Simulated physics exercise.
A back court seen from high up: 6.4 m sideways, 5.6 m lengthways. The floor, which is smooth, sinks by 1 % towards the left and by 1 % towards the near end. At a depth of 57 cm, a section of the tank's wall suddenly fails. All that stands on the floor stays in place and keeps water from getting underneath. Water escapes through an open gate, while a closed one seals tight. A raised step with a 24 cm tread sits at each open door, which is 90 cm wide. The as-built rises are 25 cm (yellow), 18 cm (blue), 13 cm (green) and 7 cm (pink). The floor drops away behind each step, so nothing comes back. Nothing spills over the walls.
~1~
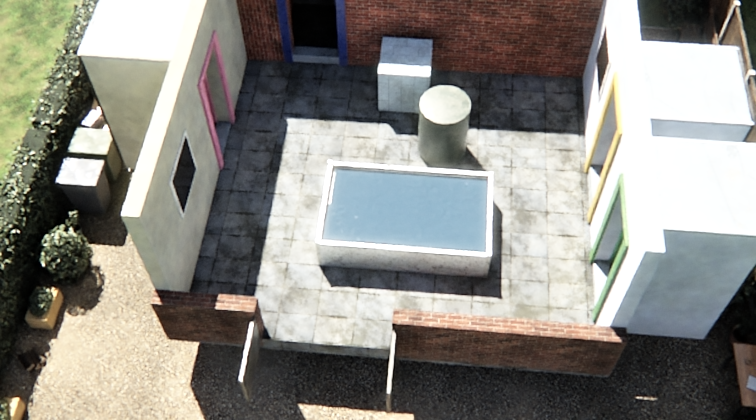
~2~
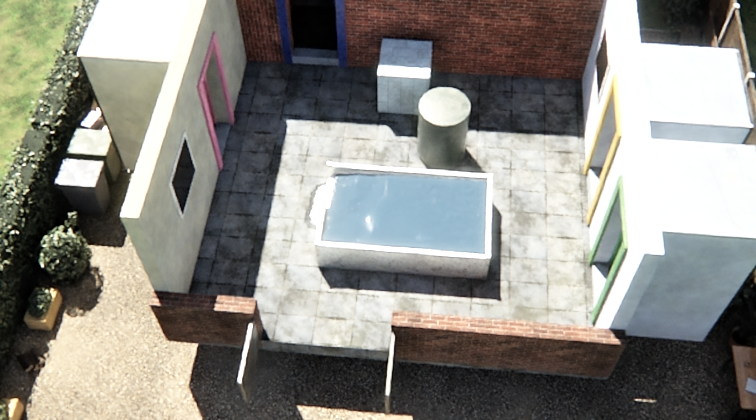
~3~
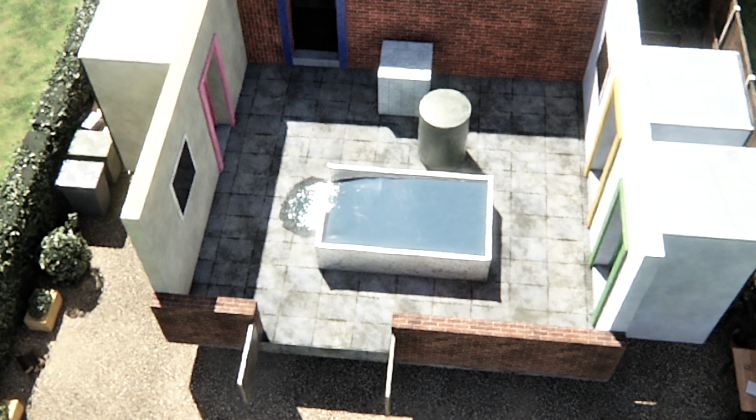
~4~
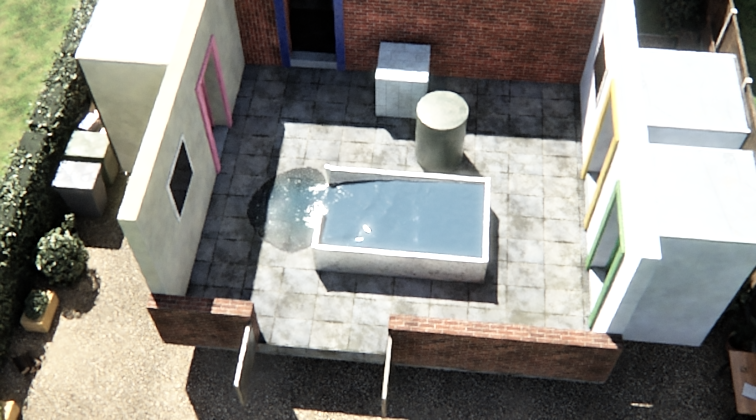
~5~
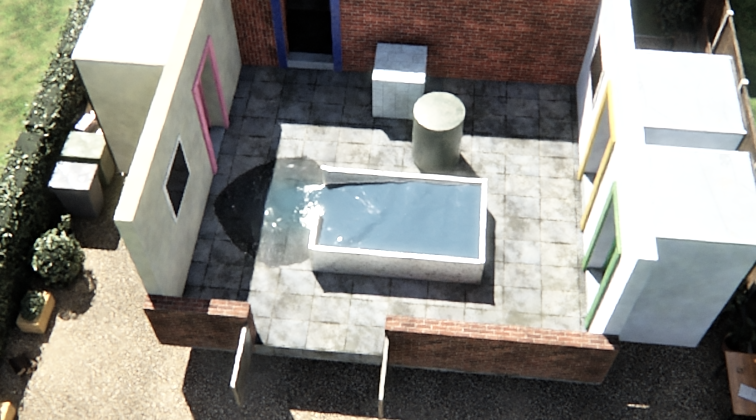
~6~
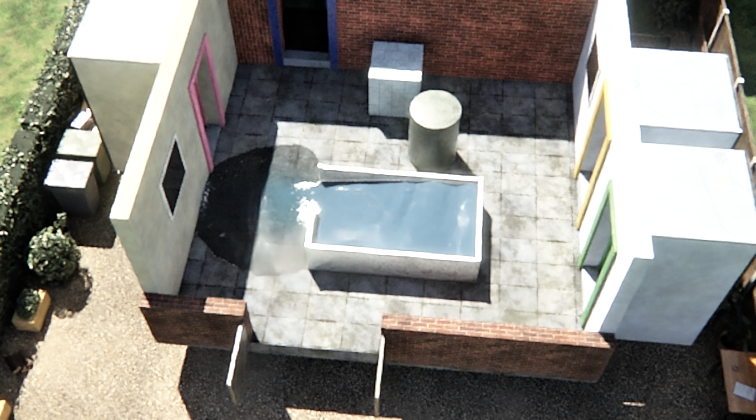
In a paved back court seen from above, a rectangular tank of water stands full and still beside a grey cylinder and a pale block. Water bursts from the tank's left end, foaming onto the paving, then spreads leftward in a widening dark sheet that nears the wall with the pink-framed door.
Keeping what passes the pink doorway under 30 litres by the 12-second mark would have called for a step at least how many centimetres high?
It would have called for about 16 cm.
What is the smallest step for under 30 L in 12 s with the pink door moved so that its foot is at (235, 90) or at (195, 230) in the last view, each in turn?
Minimums: Roughly 11.0 cm and 20 cm.
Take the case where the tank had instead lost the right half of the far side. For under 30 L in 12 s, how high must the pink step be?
A minimum of about 8.0 cm.
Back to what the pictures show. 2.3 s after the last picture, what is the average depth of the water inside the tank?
The average depth is some 33 cm.
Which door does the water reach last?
Yellow.
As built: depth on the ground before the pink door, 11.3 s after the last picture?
Some 7.5 centimetres.
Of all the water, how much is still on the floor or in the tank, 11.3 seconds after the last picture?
Close to 82 in a hundred.
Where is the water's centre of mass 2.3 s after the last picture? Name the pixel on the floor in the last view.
Around (325, 217).
Then, 0.7 s after the last picture water covers 20 % of the floor, deepest (30 cm) near (308, 207); 19 cm at the pink door, 8 litres in over its 7 cm step.
Then, 2.3 s after the last picture water covers 30 % of the floor, deepest (28 cm) near (172, 321); 18 cm at the pink door, 96 litres in over its 7 cm step.
Then, 11.3 s after the last picture water covers 90 % of the floor, deepest (14 cm) near (172, 321); 7 cm at the pink door, 212 litres in over its 7 cm step.
At the pink door as built, the water peaked near 20 cm, 1.3 s after the last picture.
With a step of 13 cm, 61 litres would have come in within the 12 s; with 17.5 cm, 18 litres. So under 30 litres takes about 16 cm.
